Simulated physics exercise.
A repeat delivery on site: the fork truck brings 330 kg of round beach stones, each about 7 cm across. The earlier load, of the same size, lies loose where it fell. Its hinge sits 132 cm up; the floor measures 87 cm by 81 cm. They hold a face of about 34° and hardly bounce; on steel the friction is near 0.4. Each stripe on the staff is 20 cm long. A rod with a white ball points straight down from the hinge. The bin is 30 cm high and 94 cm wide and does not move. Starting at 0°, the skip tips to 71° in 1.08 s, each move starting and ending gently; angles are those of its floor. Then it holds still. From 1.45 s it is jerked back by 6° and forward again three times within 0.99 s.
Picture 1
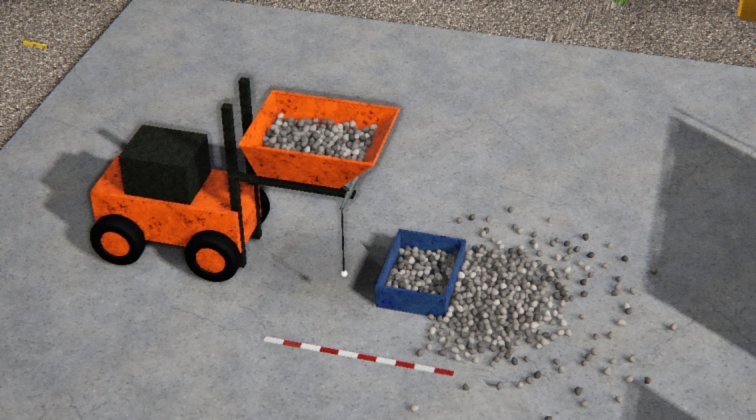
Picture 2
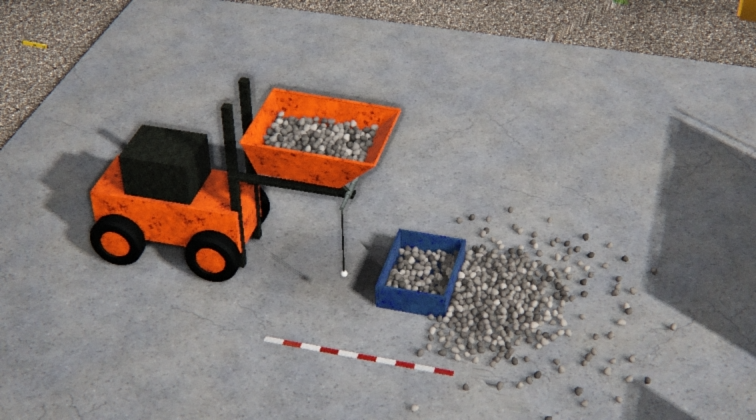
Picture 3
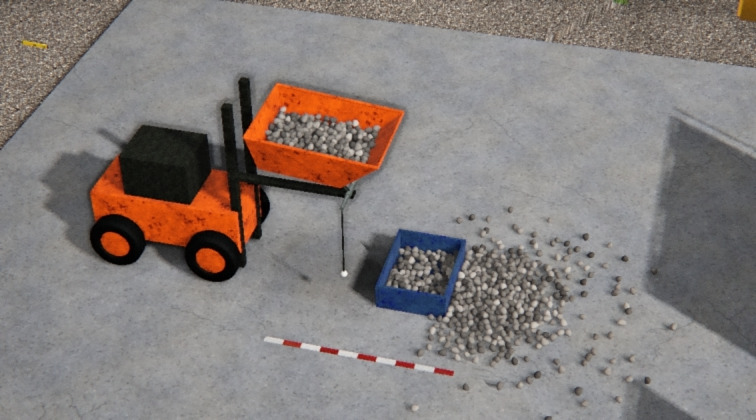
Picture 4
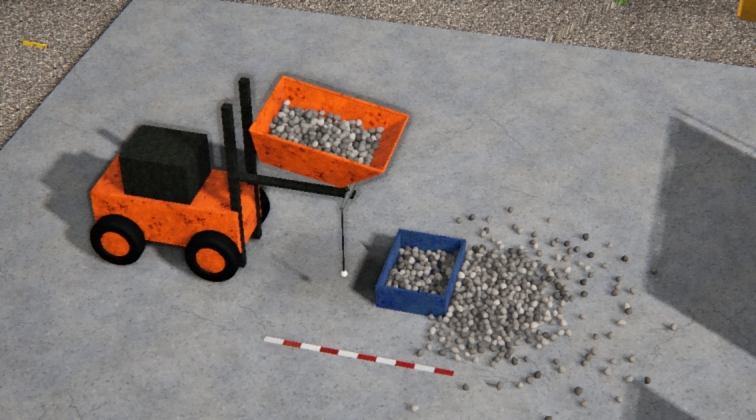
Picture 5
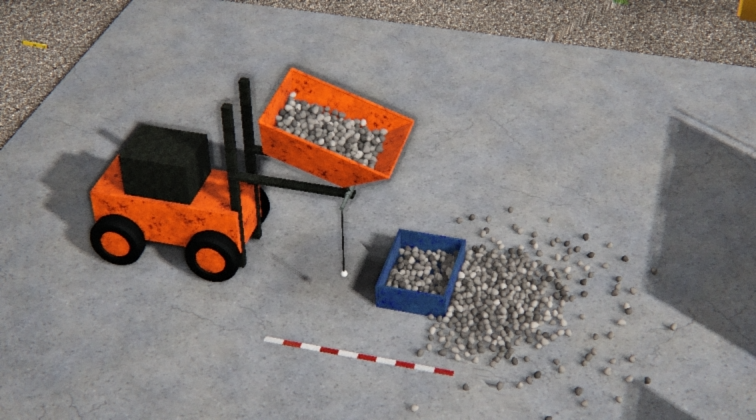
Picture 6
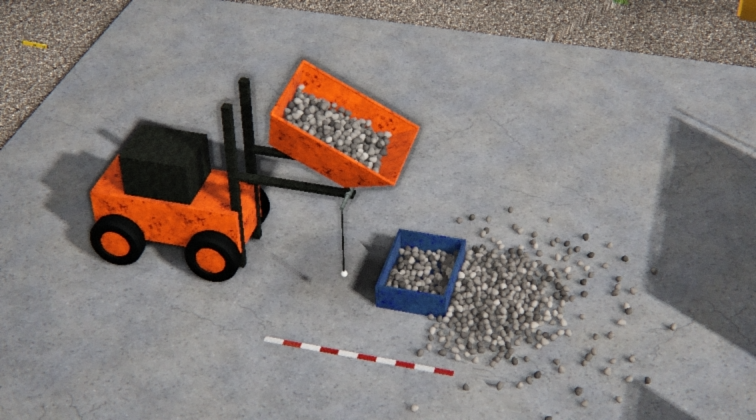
We see an orange fork truck holding a raised orange skip of round stones near a blue bin and loose stones on the floor; the skip tilts steadily toward the right while the truck and bin stay still.
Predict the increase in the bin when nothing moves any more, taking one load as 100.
About 6 per cent.
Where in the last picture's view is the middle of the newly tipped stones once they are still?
Around (495, 289).
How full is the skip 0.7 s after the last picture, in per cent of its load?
About 75 per cent.
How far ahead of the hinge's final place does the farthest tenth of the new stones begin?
About 210 cm.
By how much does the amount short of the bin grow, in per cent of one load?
About 0 per cent.
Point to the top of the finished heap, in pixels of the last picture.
Near (480, 278).
Then, 0.4 s after the last picture the floor is at 60°; in per cent of one load, 100 in the skip, 24 in the bin, 75 beside or beyond the bin; the foremost stones are at (640, 338).
Then, 0.7 s after the last picture the floor is at 71°; in per cent of one load, 77 in the skip, 43 in the bin, 79 beside or beyond the bin; the foremost stones are at (640, 338).
Then, 2.4 s after the last picture the floor is at 71°; in per cent of one load, 0 in the skip, 30 in the bin, 168 beside or beyond the bin; the foremost stones are at (652, 320).
Then, 5.0 s after the last picture the floor is at 71°; in per cent of one load, 0 in the skip, 30 in the bin, 168 beside or beyond the bin; the foremost stones are at (652, 320). Net gain in the bin, 6.
